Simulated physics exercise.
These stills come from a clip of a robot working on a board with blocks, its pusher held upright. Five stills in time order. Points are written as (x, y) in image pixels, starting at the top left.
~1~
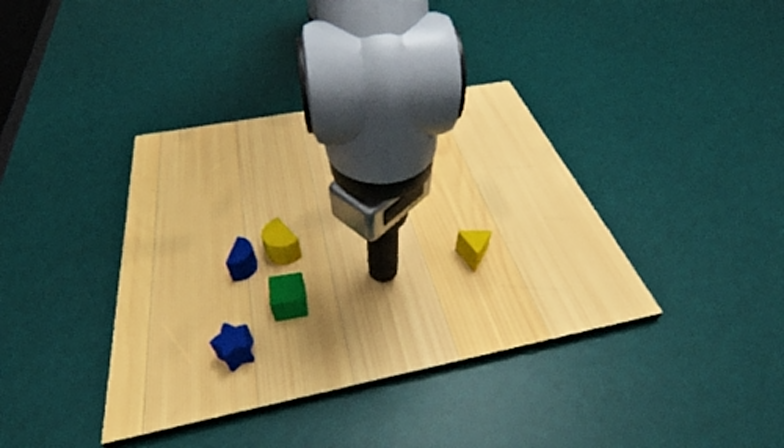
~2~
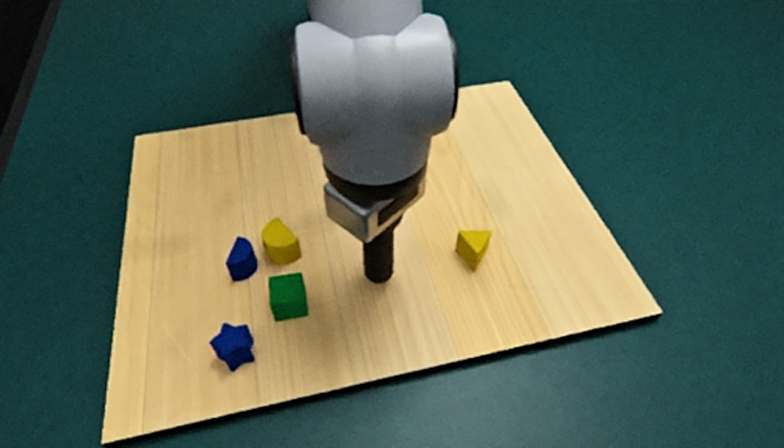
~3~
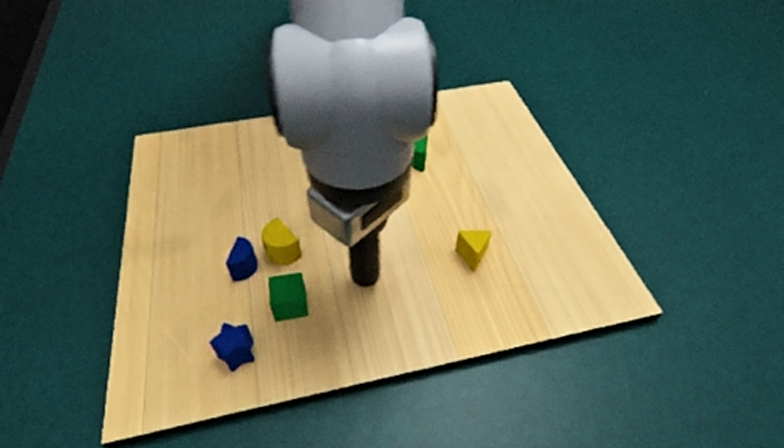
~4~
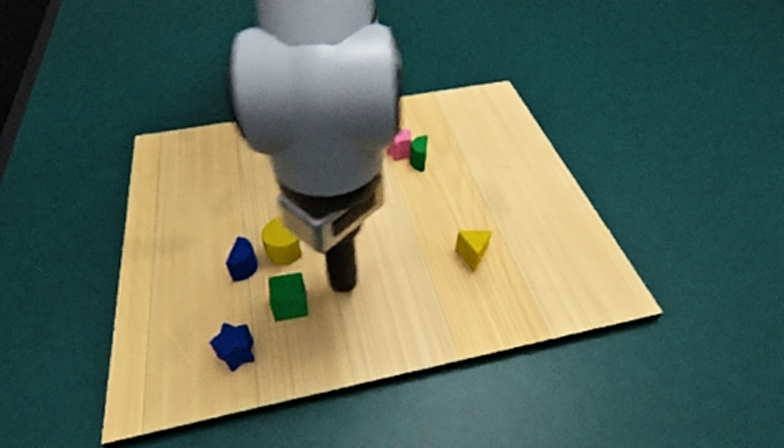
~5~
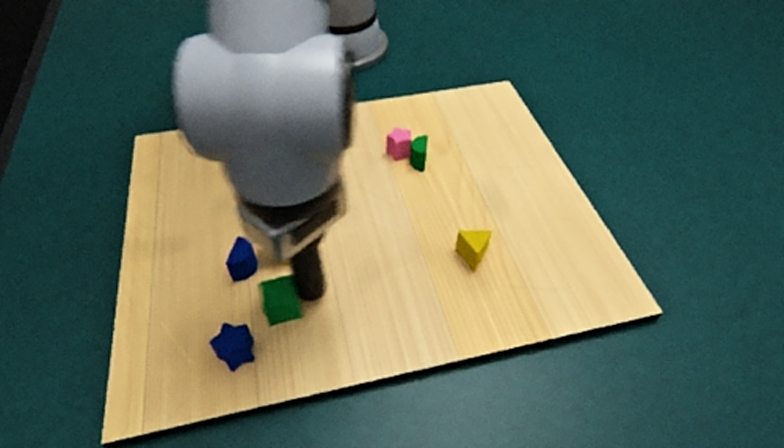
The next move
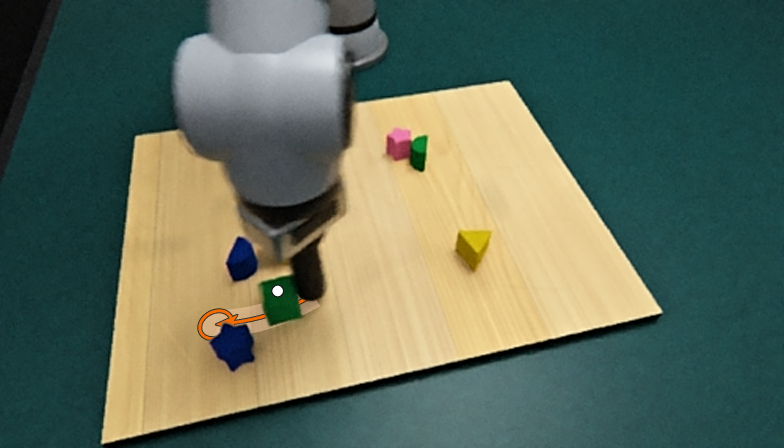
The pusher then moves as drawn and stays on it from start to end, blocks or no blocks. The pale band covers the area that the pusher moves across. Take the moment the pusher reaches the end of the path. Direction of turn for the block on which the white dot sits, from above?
The turn is anti-clockwise.
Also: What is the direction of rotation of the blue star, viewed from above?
It goes anticlockwise.
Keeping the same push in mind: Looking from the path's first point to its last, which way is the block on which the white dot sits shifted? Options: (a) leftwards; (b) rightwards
I'll go with a - leftwards.
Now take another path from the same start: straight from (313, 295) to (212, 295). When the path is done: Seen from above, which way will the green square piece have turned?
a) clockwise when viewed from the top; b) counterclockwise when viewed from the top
Letter b.
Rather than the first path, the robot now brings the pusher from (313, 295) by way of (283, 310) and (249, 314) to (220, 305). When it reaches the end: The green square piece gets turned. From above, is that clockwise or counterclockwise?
Prediction: Counterclockwise.
Drawn move, from (313, 295) over (267, 315) to (216, 324); the dot is on the green square piece.
On the path given first. One third of the way, pusher at (281, 304); green square piece at (245, 307).
Two thirds of the way, pusher at (247, 314); blue star at (219, 350), turned 40° anticlockwise; green square piece at (210, 321), turned 20° anticlockwise.
At the end, pusher at (213, 319); blue star at (219, 350), turned 40° anticlockwise; yellow half-round block still; green square piece at (179, 333), turned 50° anticlockwise.
